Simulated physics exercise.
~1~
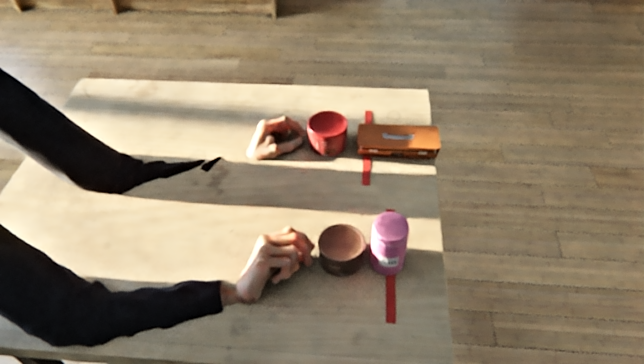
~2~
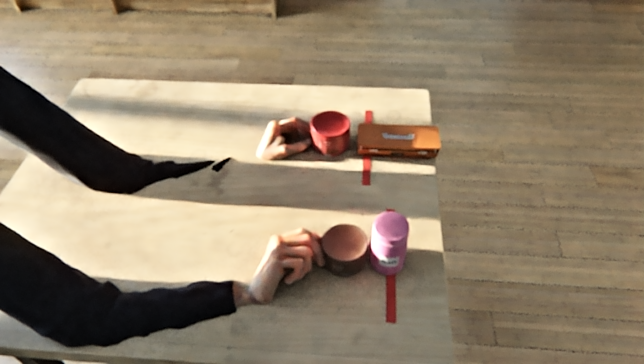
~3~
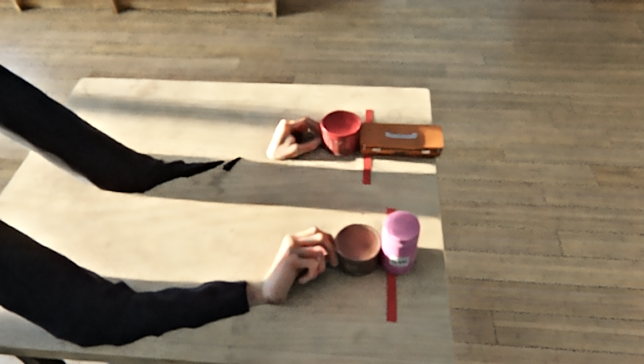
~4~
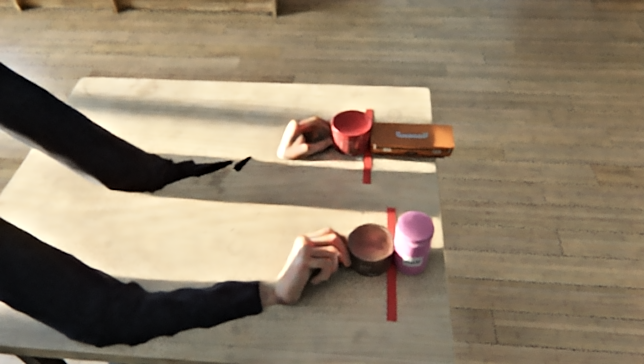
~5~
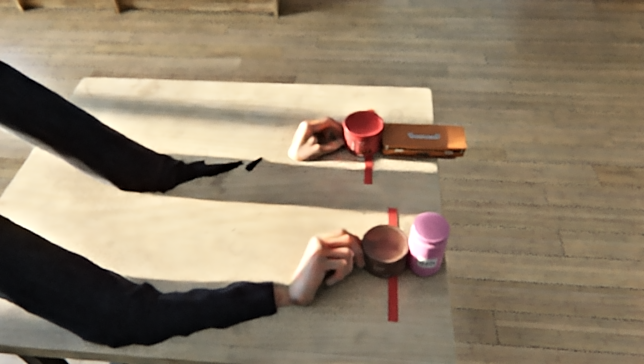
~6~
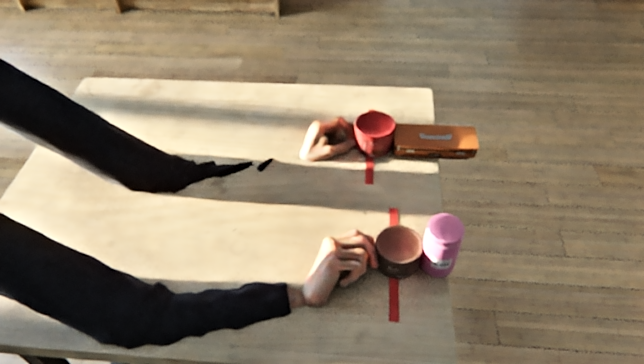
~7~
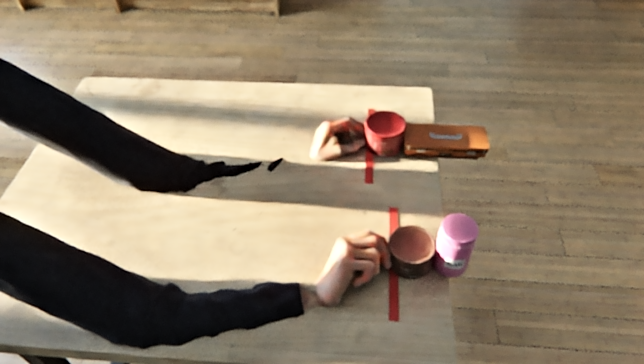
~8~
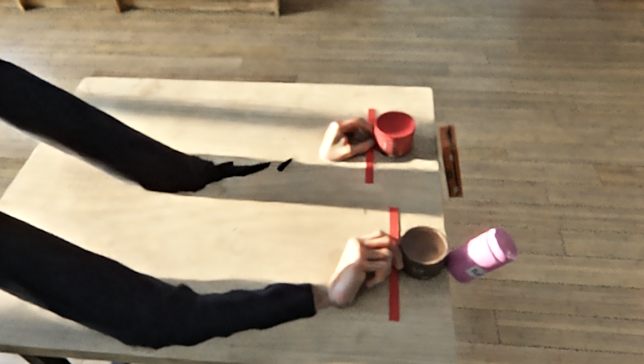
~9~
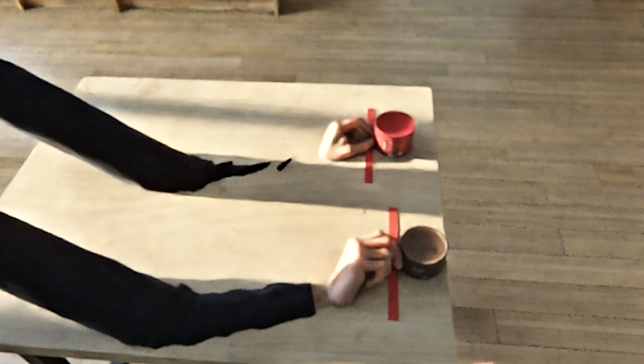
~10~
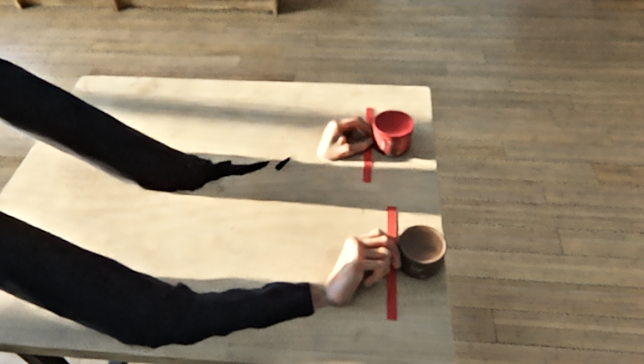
Two hands push a red tub and a brown tub right, knocking an orange case and pink jar off the table.
